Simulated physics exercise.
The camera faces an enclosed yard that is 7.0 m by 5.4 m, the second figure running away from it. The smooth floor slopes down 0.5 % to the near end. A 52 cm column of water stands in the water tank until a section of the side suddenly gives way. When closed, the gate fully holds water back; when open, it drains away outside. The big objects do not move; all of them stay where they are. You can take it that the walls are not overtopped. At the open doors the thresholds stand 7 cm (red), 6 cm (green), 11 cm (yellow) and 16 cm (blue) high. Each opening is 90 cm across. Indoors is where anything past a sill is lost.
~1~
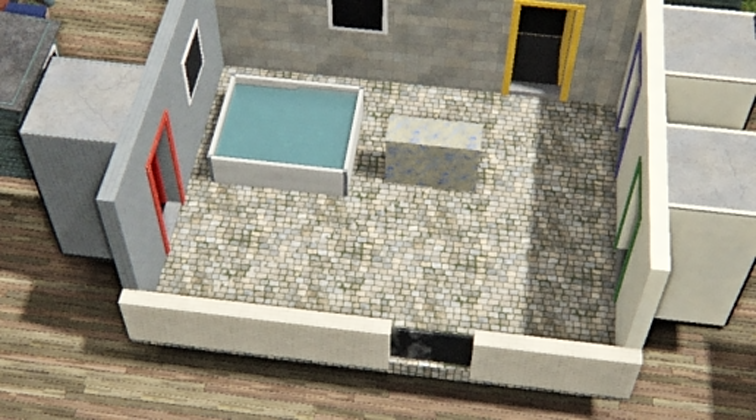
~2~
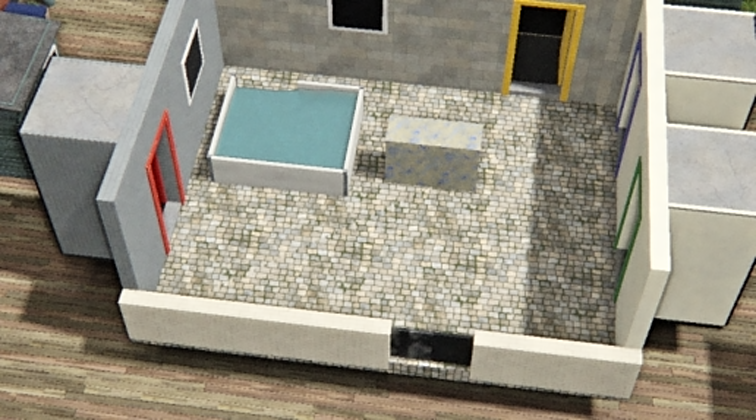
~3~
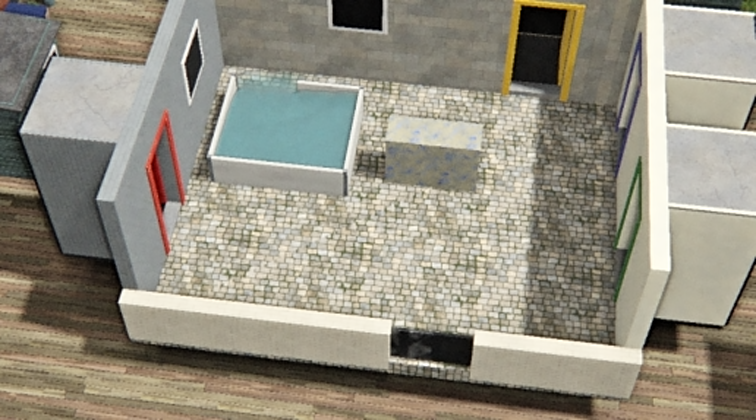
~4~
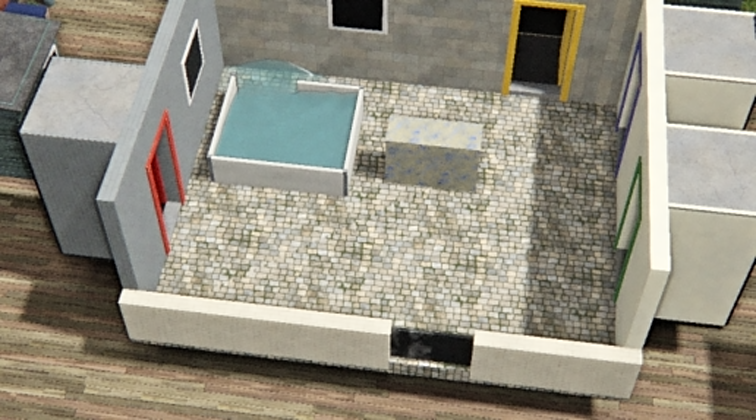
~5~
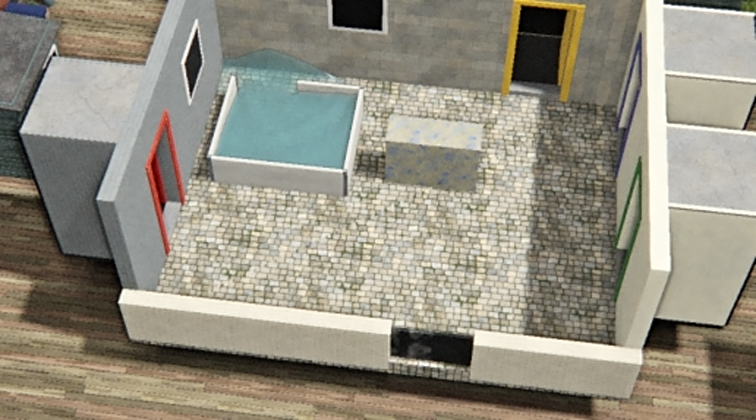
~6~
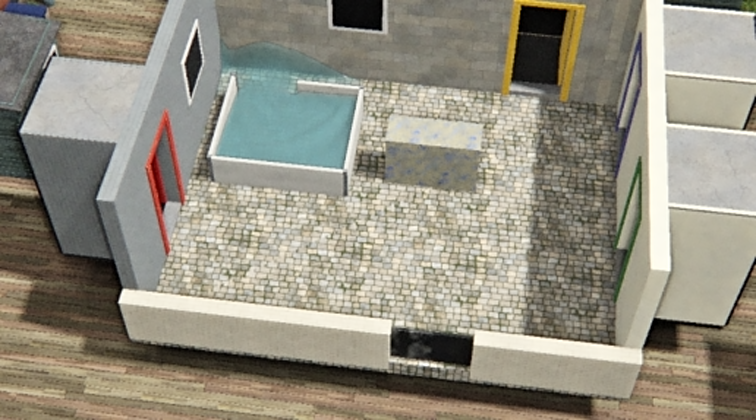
We see a walled yard with a paved floor, a white-sided tank of still water and a speckled block; then water pours out over the tank's far side and spreads in a thin sheet along the back wall.
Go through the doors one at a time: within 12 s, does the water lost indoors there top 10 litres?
For the red door I'd say within the limit; for the green door I'd say within the limit; for the yellow door I'd say within the limit; for the blue door I'd say within the limit.
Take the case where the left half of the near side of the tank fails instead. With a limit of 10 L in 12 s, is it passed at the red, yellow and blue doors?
At red the amount is higher than the mark, at yellow it is beneath the mark, and at blue it is beneath the mark.
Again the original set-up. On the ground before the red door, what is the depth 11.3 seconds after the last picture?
The depth there is around 2.5 cm.
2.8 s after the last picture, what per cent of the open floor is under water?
40 %.
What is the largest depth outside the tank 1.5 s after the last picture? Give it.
Depth: Approx. 40 cm.
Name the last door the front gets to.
Last: Green.
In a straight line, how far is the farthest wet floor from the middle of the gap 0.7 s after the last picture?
3.0 m.
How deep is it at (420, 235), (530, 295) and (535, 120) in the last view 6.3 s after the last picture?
First 1 cm, then 3 cm, then 3 cm.
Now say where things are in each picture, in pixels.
Still water, 52 cm deep, in the water tank at (288, 125), in the first frame.
The front is at a hidden place, 0.6 m from the gap on the water tank's far side; 0.2 m2 of floor is under water; 52 cm left at the back of the water tank, in the second frame.
The front is at (300, 78), 0.8 m from the gap on the water tank's far side; 0.8 m2 of floor is under water; 52 cm left at the back of the water tank, in the third frame.
The front is at (228, 68), 1.2 m from the gap on the water tank's far side; 1.2 m2 of floor is under water; 52 cm left at the back of the water tank, in the fourth frame.
Water pours out on the water tank's far side and has run 1.4 m, to (340, 79); typically 14 cm deep outside, 52 cm at the water tank's back, in the fifth frame.
The front is at (361, 81), 1.7 m from the gap on the water tank's far side; 1.4 m2 of floor is under water; 48 cm left at the back of the water tank, in the sixth frame.
Then, 0.7 s after the last picture water covers 10 % of the floor and is deepest (52 cm) near (223, 72); red door not reached, green door not reached, yellow door not reached, blue door not reached.
Then, 1.5 s after the last picture water covers 20 % of the floor and is deepest (40 cm) near (231, 81); red door 8 cm at the sill, 0 L in, green door not reached, yellow door not reached, blue door not reached.
Then, 2.8 s after the last picture water covers 40 % of the floor and is deepest (24 cm) near (257, 98); red door 7 cm at the sill, 1 L in, green door not reached, yellow door 5 cm at the sill, 0 L in, blue door 13 cm at the sill, 0 L in.
Then, 6.3 s after the last picture water covers 80 % of the floor and is deepest (16 cm) near (257, 98); red door 4 cm at the sill, 2 L in, green door 4 cm at the sill, 0 L in, yellow door 4 cm at the sill, 0 L in, blue door 9 cm at the sill, 3 L in.
Then, 11.3 s after the last picture water covers 95 % of the floor and is deepest (10 cm) near (231, 81); red door 2 cm at the sill, 2 L in, green door 6 cm at the sill, 1 L in, yellow door 5 cm at the sill, 0 L in, blue door 5 cm at the sill, 3 L in.
